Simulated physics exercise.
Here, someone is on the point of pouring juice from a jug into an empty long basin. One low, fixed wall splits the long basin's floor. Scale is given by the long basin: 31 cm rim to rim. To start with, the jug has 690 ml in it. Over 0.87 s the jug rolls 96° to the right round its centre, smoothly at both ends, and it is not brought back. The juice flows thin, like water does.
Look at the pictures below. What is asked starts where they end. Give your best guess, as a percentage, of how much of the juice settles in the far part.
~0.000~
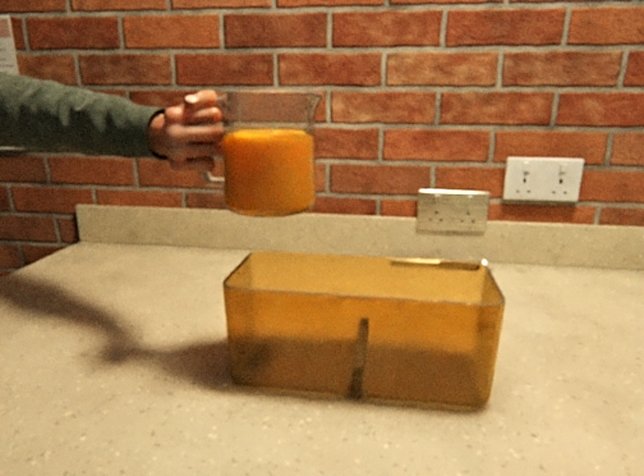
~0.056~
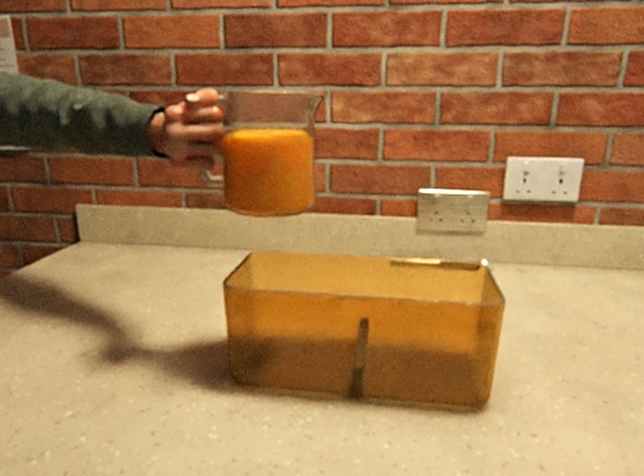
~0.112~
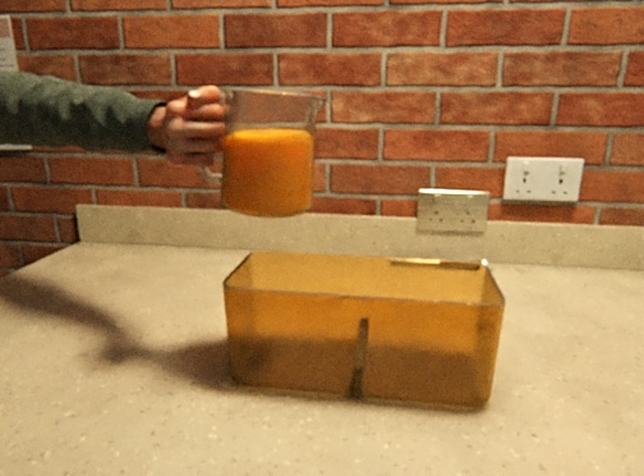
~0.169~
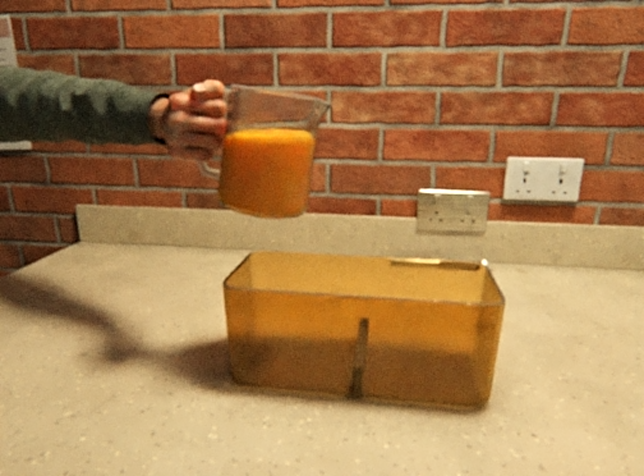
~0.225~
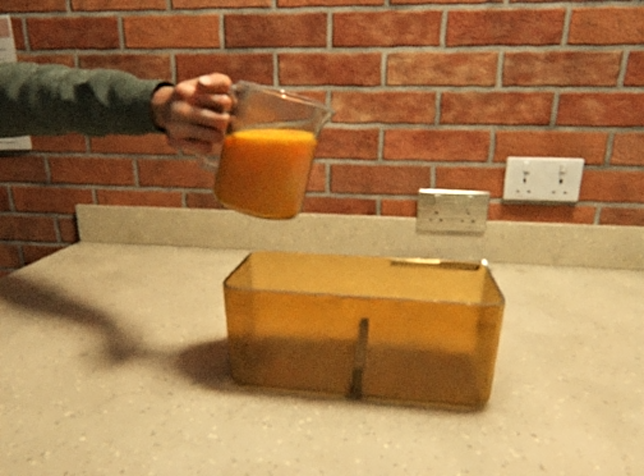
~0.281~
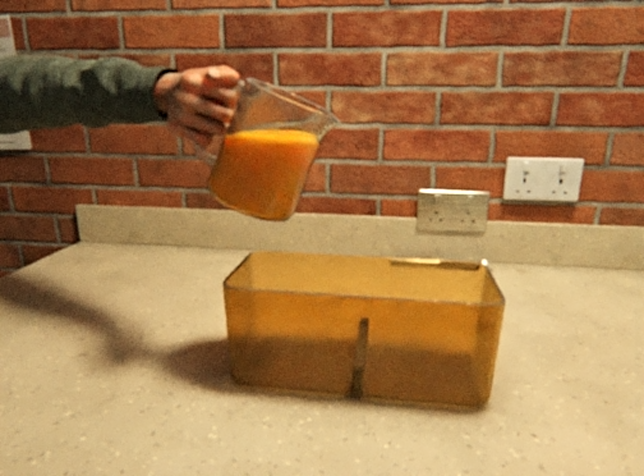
I would say 90 per cent of it settles there.
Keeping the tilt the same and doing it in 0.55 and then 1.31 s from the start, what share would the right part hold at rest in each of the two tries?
85 then 90 %.
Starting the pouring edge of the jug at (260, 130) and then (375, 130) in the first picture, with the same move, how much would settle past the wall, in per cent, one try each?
10 then 90 %.
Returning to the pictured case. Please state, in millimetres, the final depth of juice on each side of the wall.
On the left it stands about 2 mm, on the right about 34 mm.
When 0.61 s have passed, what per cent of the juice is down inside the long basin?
Roughly 0 percent of it.
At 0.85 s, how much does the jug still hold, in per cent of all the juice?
Close to 44 in a hundred.
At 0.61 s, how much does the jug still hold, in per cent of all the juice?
I'd put it near 90 percent.
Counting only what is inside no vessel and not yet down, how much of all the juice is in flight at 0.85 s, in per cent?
24 per cent or so.
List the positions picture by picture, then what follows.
Tilt 0°; pouring edge (323, 94); surface from (230, 133) to (312, 134); the long basin's rim runs from (238, 268) to (495, 283); the wall's top is at (362, 340), in the first picture.
Tilt 1°; pouring edge (324, 95); surface from (231, 133) to (311, 134), in the second picture.
Tilt 4°; pouring edge (327, 98); surface from (231, 133) to (312, 135), in the third picture.
Tilt 9°; pouring edge (331, 104); surface from (232, 134) to (313, 135), in the fourth picture.
Tilt 15°; pouring edge (336, 111); surface from (232, 135) to (315, 135), in the fifth picture.
Tilt 23°; pouring edge (340, 121); surface from (227, 146) to (319, 136), in the sixth picture.
By 0.61 s the tilt is 76° and 90 per cent is still to pour, 0 is left of the wall and 0 right of it.
By 0.85 s the tilt is 96° and 45 per cent is still to pour, 0 is left of the wall and 31 right of it.
By 1.10 s the tilt is 96° and 17 per cent is still to pour, 3 is left of the wall and 70 right of it.
By 1.37 s the tilt is 96° and 6 per cent is still to pour, 5 is left of the wall and 85 right of it.
At rest 8 per cent lies left of the wall, 90 right of it and 1 outside.
